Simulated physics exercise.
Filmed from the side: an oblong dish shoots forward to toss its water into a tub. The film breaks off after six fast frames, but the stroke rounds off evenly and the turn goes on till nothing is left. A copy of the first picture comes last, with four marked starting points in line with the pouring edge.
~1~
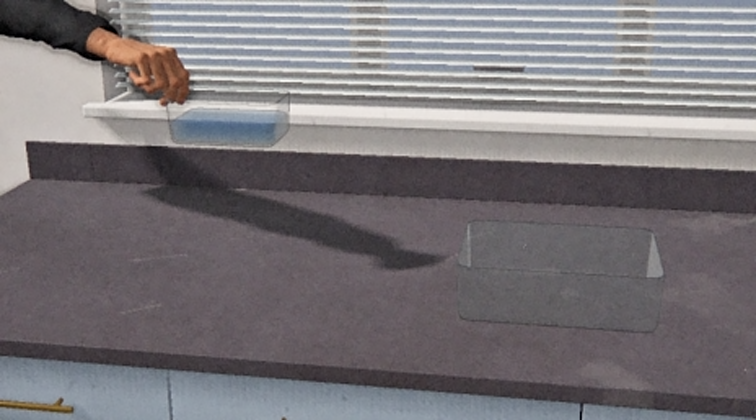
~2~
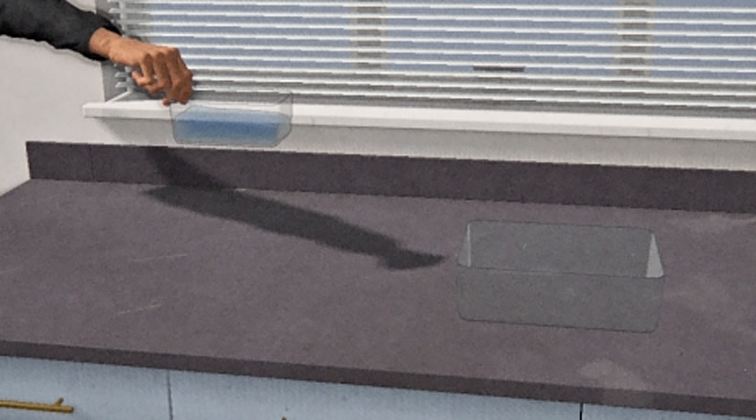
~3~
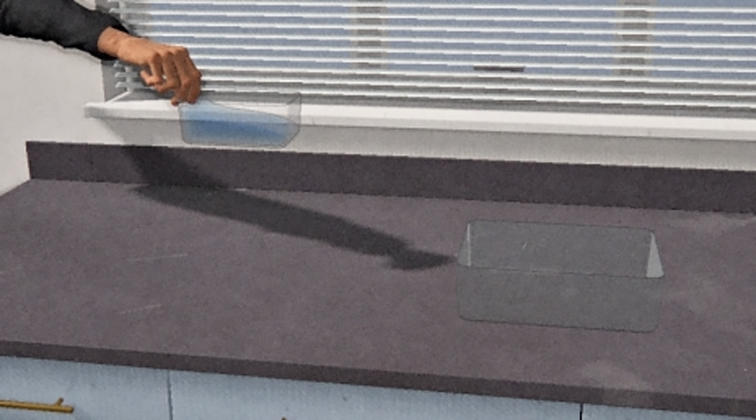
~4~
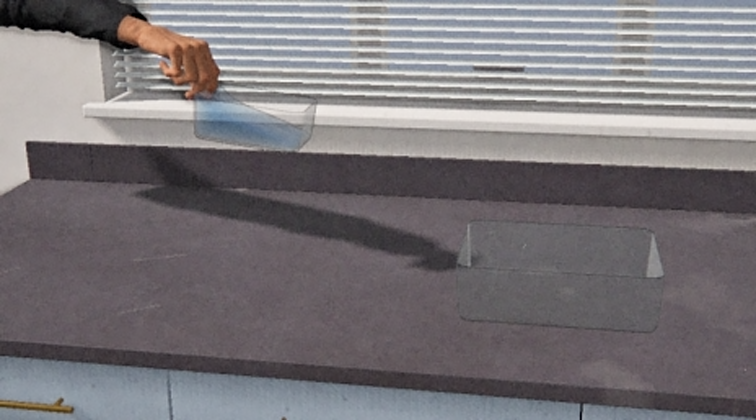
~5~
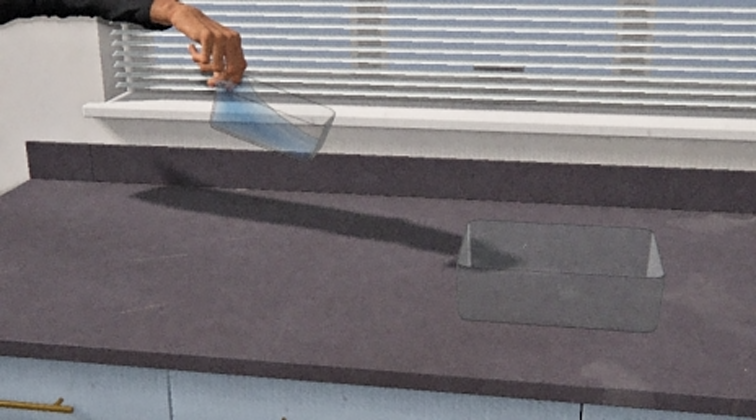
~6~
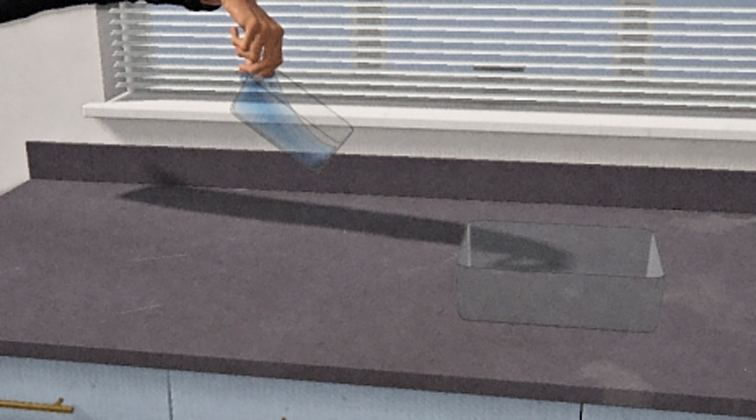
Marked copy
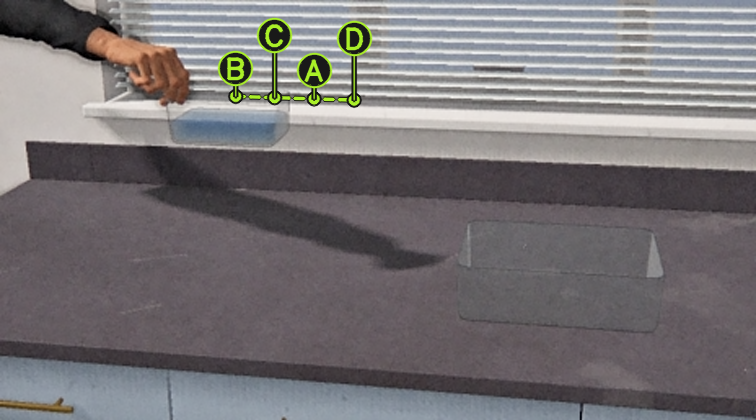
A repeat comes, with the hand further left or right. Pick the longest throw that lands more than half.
Place A.
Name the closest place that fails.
It is C.
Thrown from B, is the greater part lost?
Yes, that goes wrong.
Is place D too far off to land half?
No, that is safe.
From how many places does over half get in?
Two of the four.
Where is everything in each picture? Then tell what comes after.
Upright, lip at (281, 97); tub from (457, 317) to (658, 331); nothing has left yet.
Upright, lip at (284, 97); nothing has left yet.
Upright, lip at (293, 98); nothing has left yet.
Tipped about 7°, lip at (310, 105); nothing has left yet.
Tipped about 19°, lip at (329, 118); water is over the rim, down to (223, 81).
Tipped about 36°, lip at (348, 135); water is over the rim, down to (247, 83).
On the marked copy, A at (314, 98); B at (235, 96); C at (274, 97); D at (354, 100).
With A, about 76 % lands in the tub, 16 % falls short and 7 % goes beside or beyond.
With B, about 8 % lands in the tub, 90 % falls short and 3 % goes beside or beyond.
With C, about 27 % lands in the tub, 68 % falls short and 5 % goes beside or beyond.
With D, about 85 % lands in the tub, 4 % falls short and 11 % goes beside or beyond.
